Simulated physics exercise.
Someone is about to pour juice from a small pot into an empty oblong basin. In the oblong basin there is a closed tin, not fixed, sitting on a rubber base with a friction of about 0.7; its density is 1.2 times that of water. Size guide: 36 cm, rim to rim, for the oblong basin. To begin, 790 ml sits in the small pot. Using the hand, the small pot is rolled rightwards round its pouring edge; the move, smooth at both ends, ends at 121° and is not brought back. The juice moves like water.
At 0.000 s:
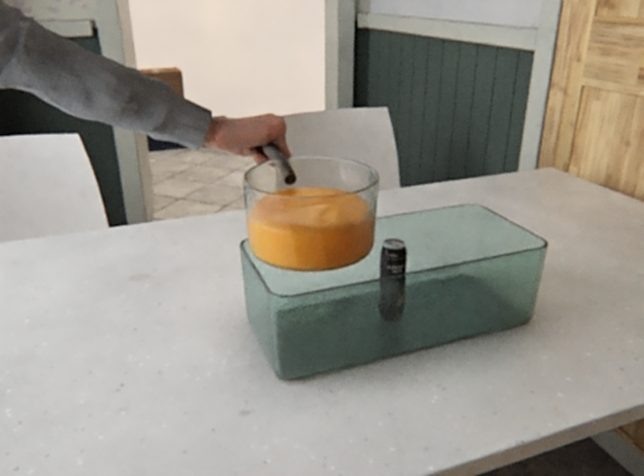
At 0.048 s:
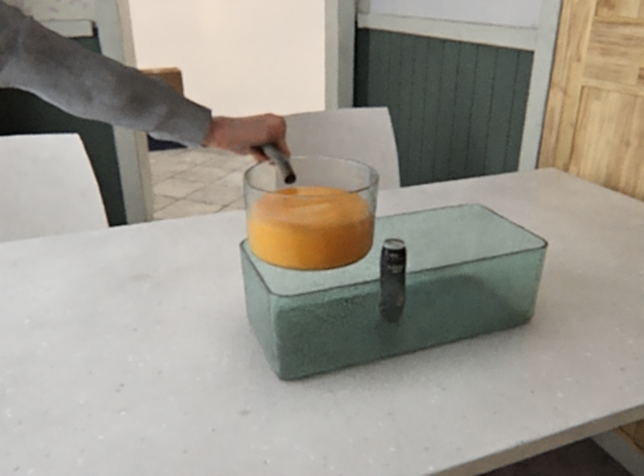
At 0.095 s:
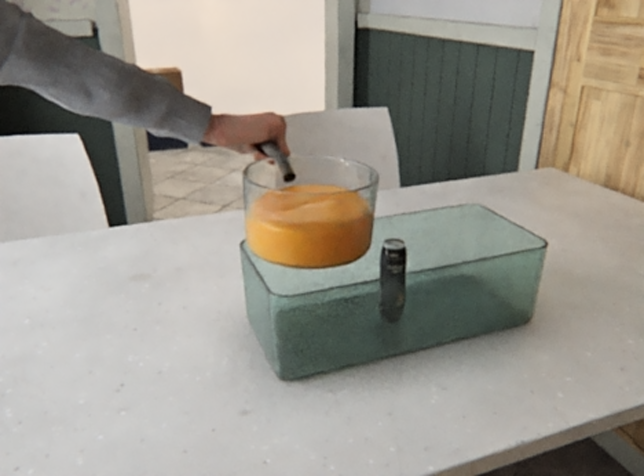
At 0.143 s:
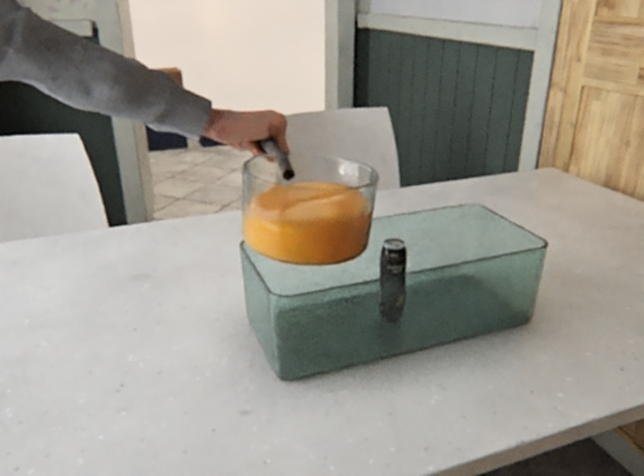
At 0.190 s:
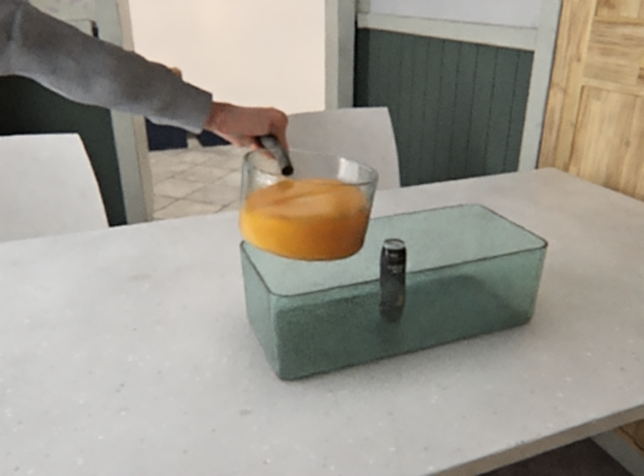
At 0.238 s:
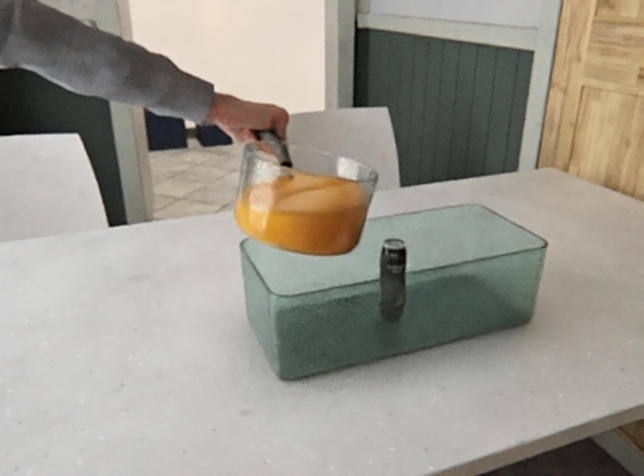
At a pale table in a room with white chairs, a hand holds a clear pot of orange liquid above a greenish oblong basin containing a small dark container, then gradually tilts the pot to the right.
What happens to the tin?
Not tipped.
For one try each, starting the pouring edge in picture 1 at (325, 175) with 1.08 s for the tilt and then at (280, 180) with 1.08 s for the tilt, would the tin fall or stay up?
The tin stays vertical the first time and overturns the second time.
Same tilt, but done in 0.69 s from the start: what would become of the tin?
In that case the tin stays vertical.
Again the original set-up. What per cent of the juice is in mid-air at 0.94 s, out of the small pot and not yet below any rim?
Close to 18 %.
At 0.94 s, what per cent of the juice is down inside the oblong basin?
Roughly 74 per cent.
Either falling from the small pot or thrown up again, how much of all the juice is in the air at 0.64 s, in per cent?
Close to 28 in a hundred.
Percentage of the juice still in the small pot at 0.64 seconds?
Some 70 % of it is still there.
After 0.64 s the tilt is 78° and 70 per cent is still to pour; the tin stands where it began.
After 0.94 s the tilt is 116° and 8 per cent is still to pour; the tin stands where it began.
After 1.24 s the tilt is 121° and 0 per cent is still to pour; the tin stands where it began.
After 1.58 s the tilt is 121° and 0 per cent is still to pour; the tin stands where it began.
In the end the tin stands where it began.
